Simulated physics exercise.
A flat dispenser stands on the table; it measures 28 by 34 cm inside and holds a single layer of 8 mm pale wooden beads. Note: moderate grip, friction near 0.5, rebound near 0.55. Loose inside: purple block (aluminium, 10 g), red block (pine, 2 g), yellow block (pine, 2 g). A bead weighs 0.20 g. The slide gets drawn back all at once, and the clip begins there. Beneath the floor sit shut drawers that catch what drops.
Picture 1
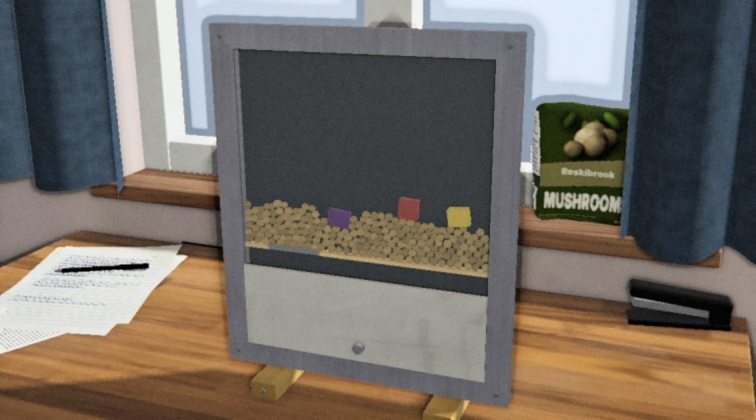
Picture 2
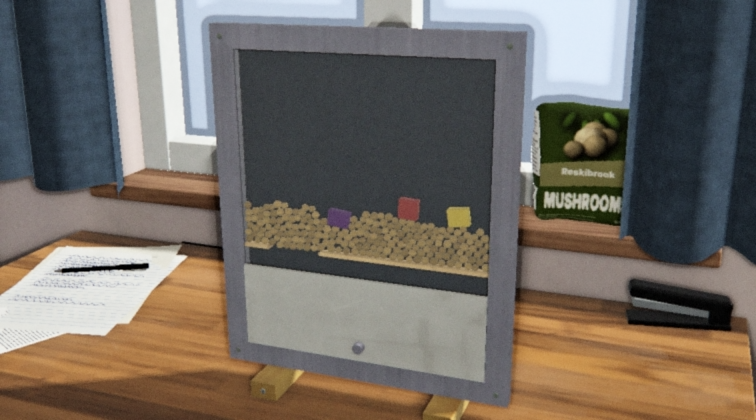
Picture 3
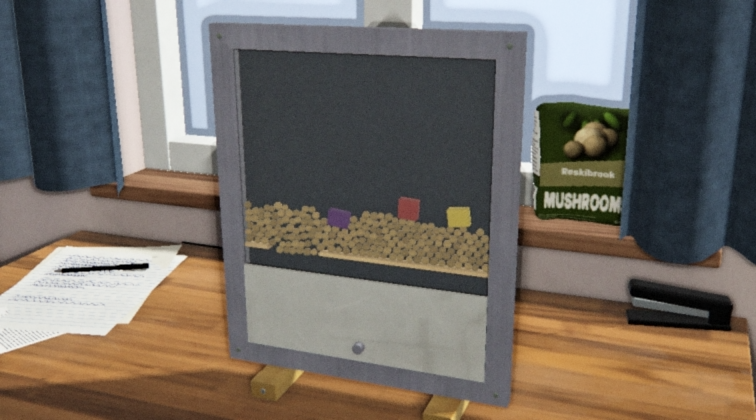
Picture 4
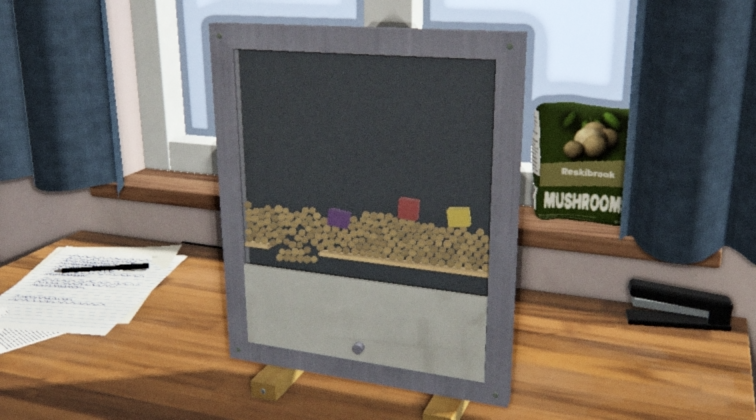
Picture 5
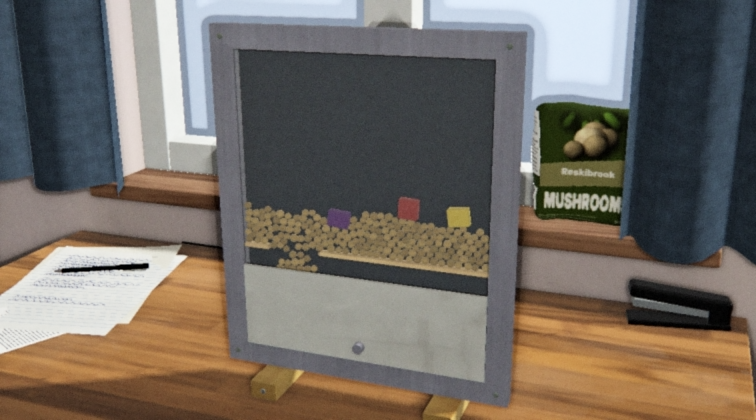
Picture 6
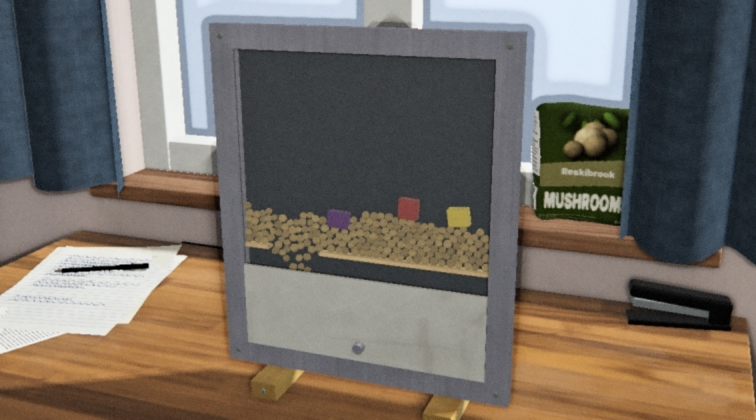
A framed dispenser stood on a table, its pale beads topped by purple, red and yellow blocks; a floor gap opened at left and some beads dropped through, while the blocks barely moved.
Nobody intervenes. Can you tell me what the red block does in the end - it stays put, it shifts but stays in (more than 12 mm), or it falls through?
In the end it keeps its spot.
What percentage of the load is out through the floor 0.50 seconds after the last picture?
Around 40 per cent.
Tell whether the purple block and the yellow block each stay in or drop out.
Purple block out, yellow block stays in.
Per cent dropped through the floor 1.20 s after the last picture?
Something like 40 in a hundred.
Then, 0.15 s later than the last picture, 30 % are out; purple block moved 3.0 cm tilted 19°; red block moved 0.0 cm; yellow block moved 0.0 cm tilted 8°.
Then, 0.50 s later than the last picture, 40 % are out; purple block below the floor; red block moved 0.0 cm; yellow block moved 0.0 cm tilted 8°.
Then, 1.20 s later than the last picture, 40 % are out; purple block below the floor; red block moved 0.0 cm; yellow block moved 0.0 cm tilted 8°.
At rest 1.4 s after the last picture, 40 % are out; purple block below the floor; red block moved 0.0 cm; yellow block moved 0.0 cm tilted 8°.
